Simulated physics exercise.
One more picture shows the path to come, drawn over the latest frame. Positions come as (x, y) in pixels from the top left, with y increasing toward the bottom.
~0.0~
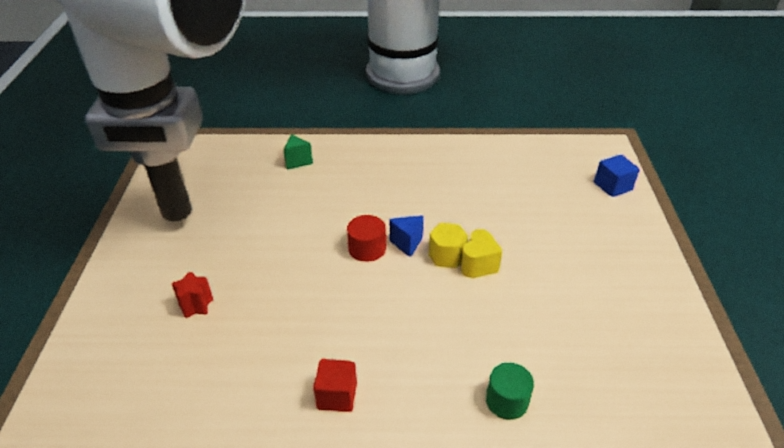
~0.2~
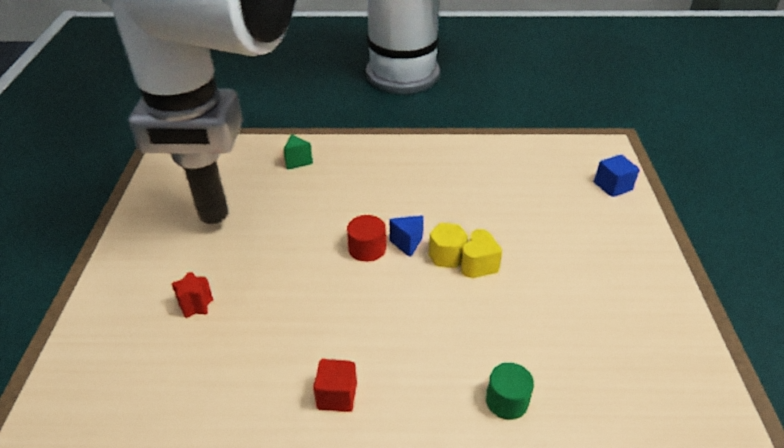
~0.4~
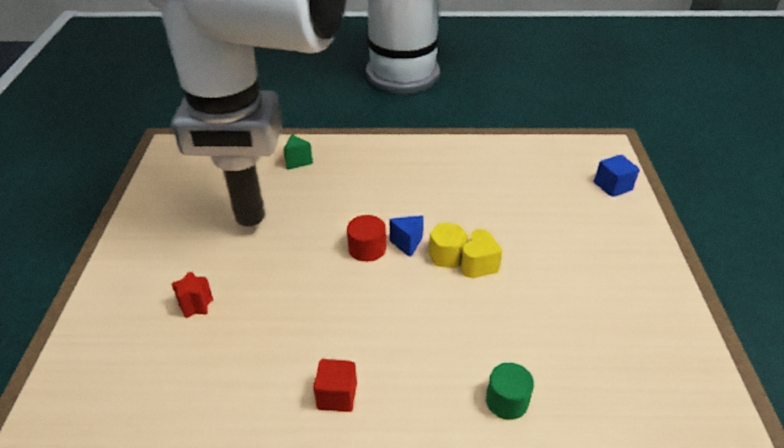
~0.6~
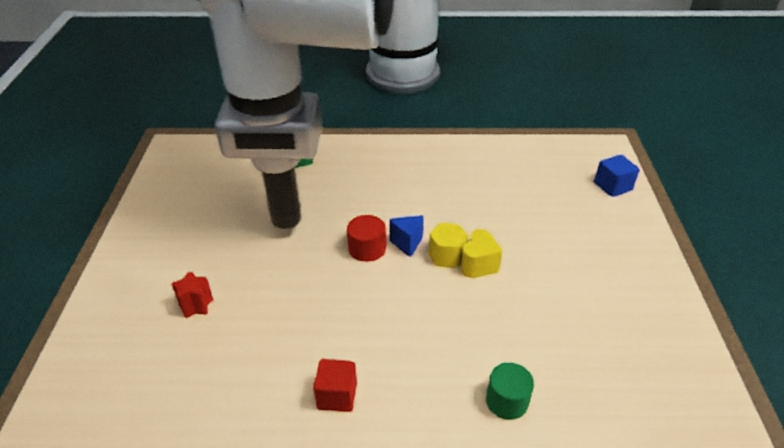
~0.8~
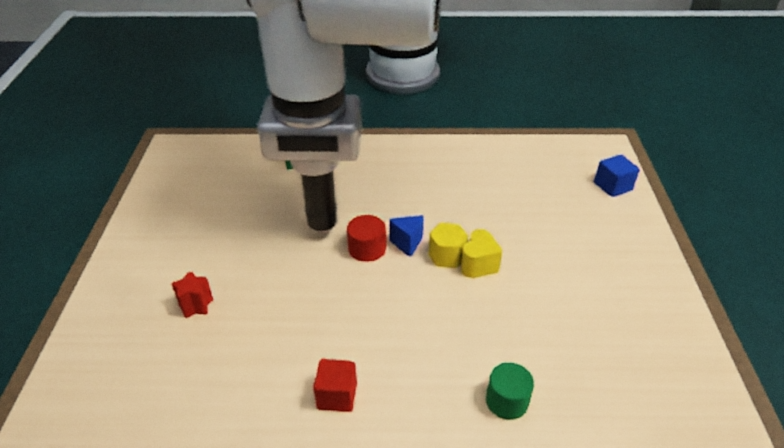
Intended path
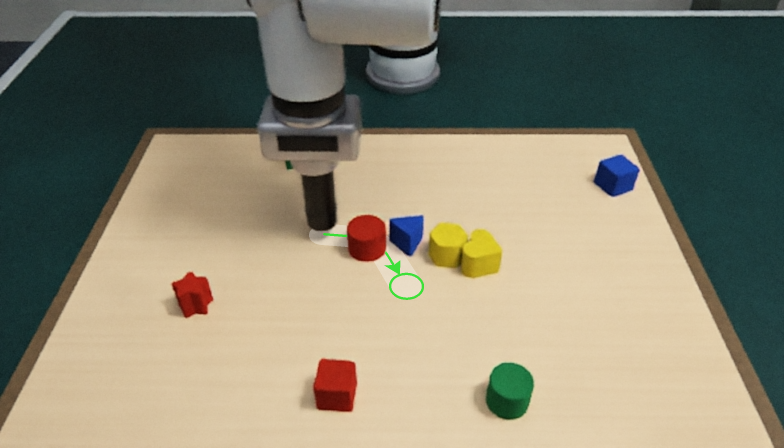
A robot arm moves its black stick rightward across the board toward the red circular block.
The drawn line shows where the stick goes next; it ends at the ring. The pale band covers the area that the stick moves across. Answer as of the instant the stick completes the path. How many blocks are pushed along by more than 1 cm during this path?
One block shifts.
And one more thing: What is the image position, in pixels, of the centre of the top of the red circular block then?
(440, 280)
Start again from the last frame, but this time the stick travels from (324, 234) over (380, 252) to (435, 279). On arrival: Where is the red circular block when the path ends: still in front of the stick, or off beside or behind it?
At the end of the path, the stick is still pushing the red circular block ahead of it.
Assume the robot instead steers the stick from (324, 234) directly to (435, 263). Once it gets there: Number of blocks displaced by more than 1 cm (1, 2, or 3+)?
Three or more blocks.
The line goes from (324, 234) over (363, 238) and (389, 258) to (407, 286).
What follows on the original path. One third of the way, stick at (364, 226); red circular block at (387, 234); blue three-sided block at (412, 222).
Two thirds of the way, stick at (390, 247); red circular block at (414, 257); blue three-sided block at (413, 222).
At the end, stick at (407, 274); red circular block at (440, 280); blue three-sided block at (413, 222); yellow hexagonal block unmoved.
